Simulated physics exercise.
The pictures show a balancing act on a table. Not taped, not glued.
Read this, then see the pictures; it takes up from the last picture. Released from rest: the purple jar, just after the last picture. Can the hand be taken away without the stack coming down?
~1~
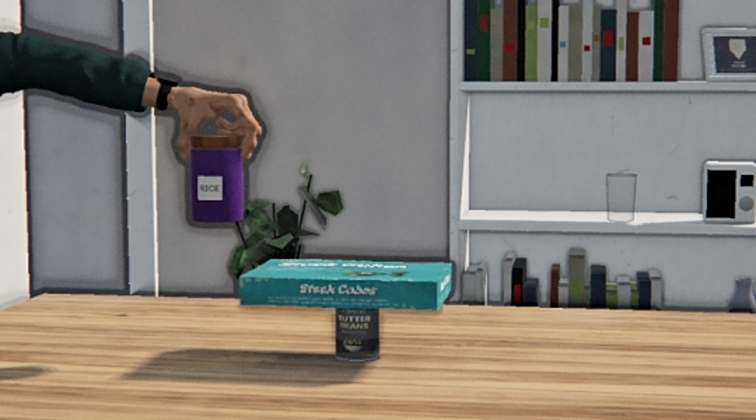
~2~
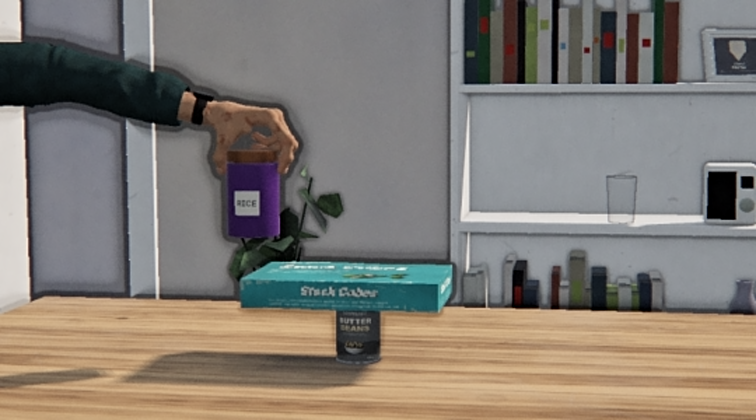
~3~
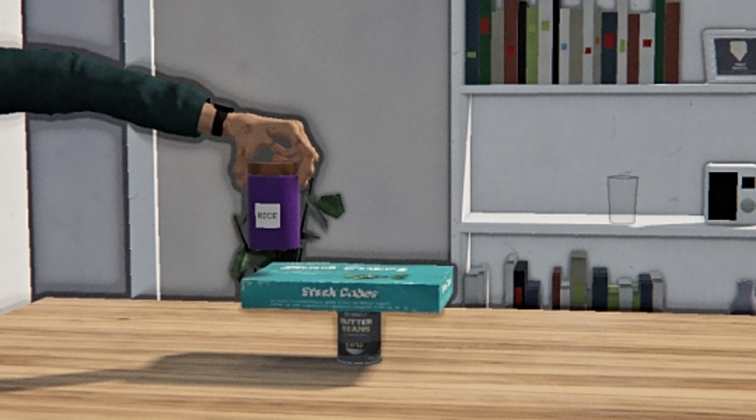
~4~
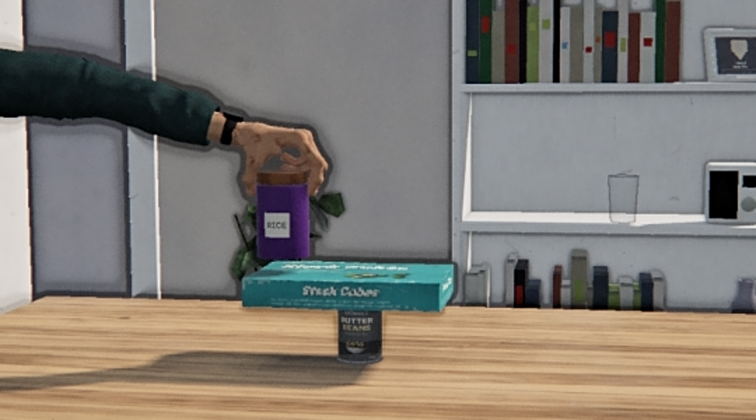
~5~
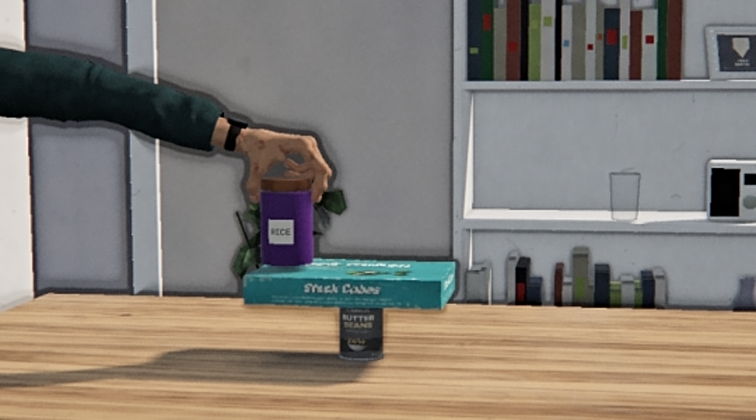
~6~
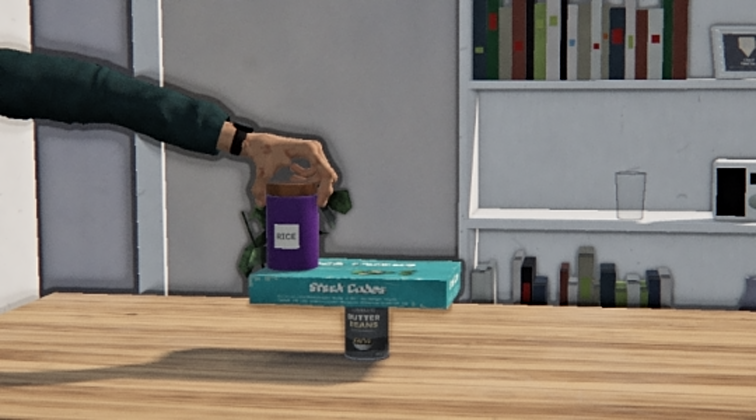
No. Doesn't stay put.
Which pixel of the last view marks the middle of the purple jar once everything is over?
End spot: Near (238, 314).
Then, 0.40 s later than the last frame, purple jar now fallen; turquoise packet tilted by 50°.
Then, 0.70 s later than the last frame, turquoise packet tilted by 23°.
Then, 1.70 s later than the last frame, things are still on the move.
When it is over, fallen, purple jar; the other 2 as before. End places, in pixels of the last picture, purple jar near (238, 314). The stack gives way.
